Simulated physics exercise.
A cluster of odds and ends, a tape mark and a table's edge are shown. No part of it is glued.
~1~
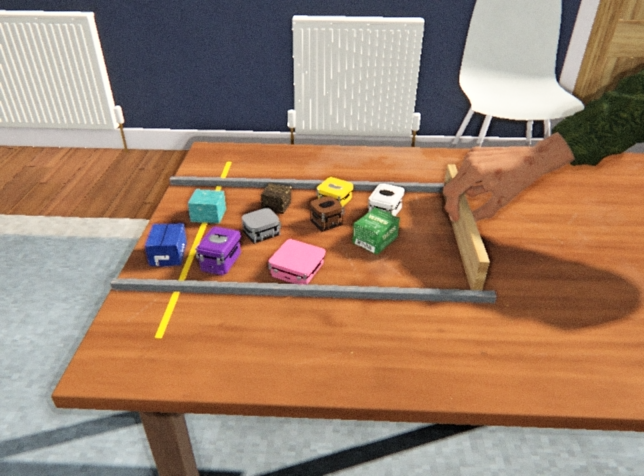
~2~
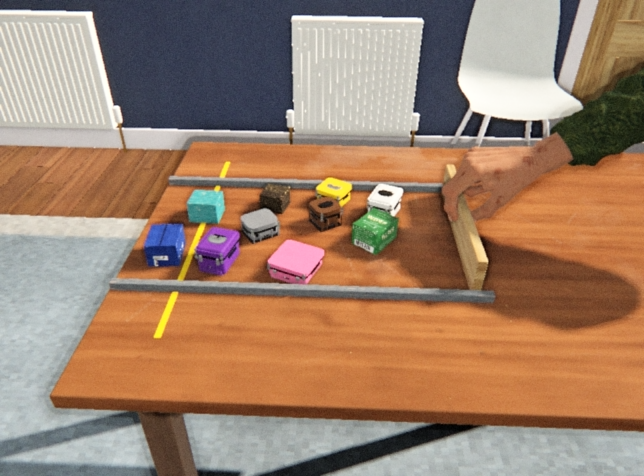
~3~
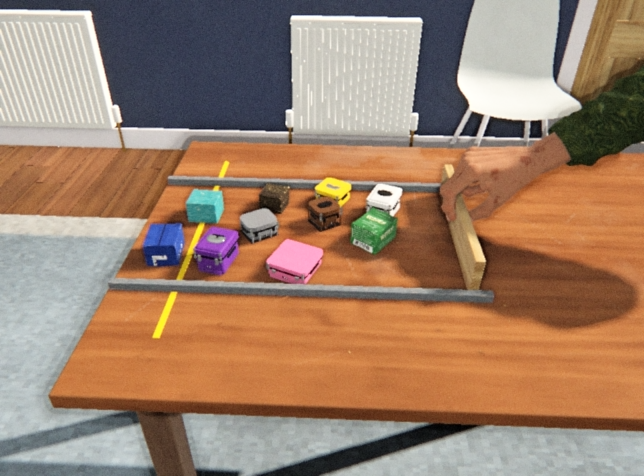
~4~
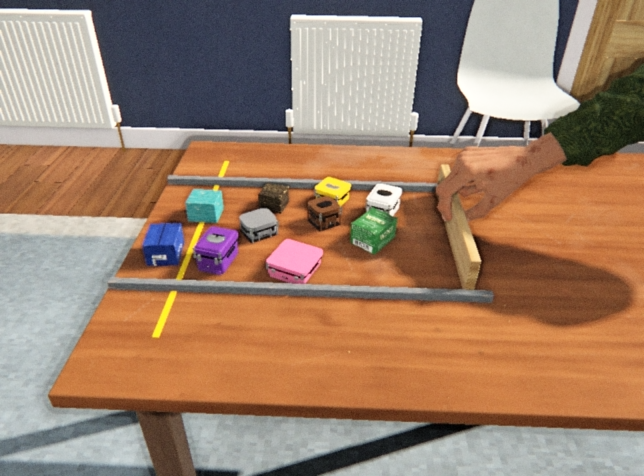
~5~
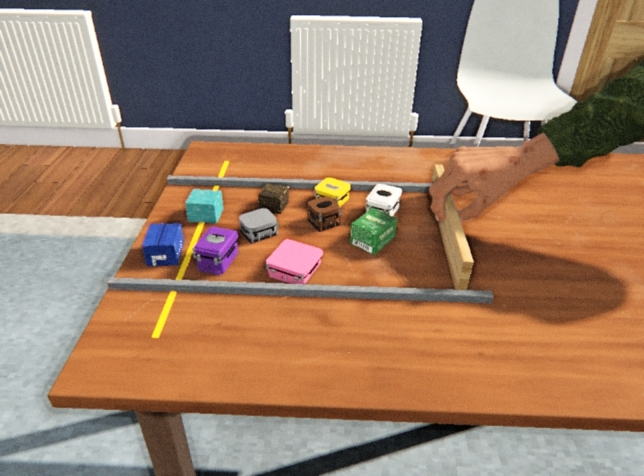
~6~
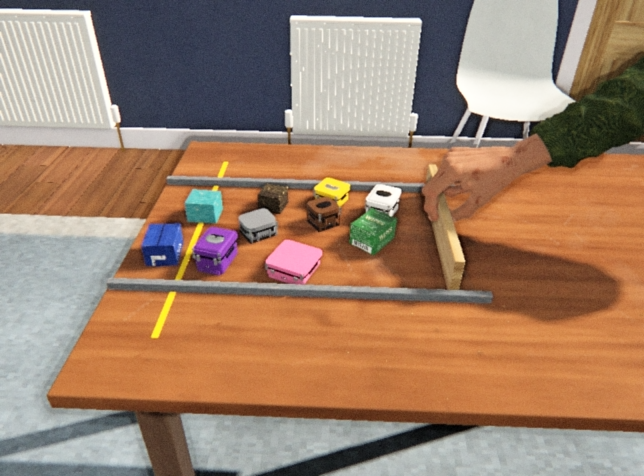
A hand slides a wooden board a short way left across a table between two grey rails, toward a cluster of small colourful cases and blocks, which stay still near and across a yellow tape line.
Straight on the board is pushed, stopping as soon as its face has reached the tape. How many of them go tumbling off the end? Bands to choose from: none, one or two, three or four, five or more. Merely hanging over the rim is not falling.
Final answer: One or two.
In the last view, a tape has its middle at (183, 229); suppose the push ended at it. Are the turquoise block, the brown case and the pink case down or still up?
Turquoise block goes off, brown case stays put, pink case stays put.
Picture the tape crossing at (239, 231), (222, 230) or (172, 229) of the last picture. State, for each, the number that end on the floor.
Try 1: 0; try 2: 0; try 3: 6.
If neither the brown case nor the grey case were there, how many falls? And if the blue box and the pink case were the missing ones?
The number is 1 for the first case and 1 for the second.
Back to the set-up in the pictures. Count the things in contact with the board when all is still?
Tally at the end: 4.
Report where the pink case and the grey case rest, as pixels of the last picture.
I'd put one close to (161, 263) and the other close to (143, 231).
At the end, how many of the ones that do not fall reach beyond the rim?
The total comes out at 2.
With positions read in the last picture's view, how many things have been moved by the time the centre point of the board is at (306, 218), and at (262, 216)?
First 7, after that 9.
Early on, none off yet; blue box at rest near (163, 244); turquoise block at rest near (204, 206); purple case at rest near (217, 251).
A while later, none off yet; blue box at rest near (163, 244); turquoise block at rest near (204, 206); purple case moving near (207, 253).
Finally, the number that fall off is one or two; lost, turquoise block and blue box.
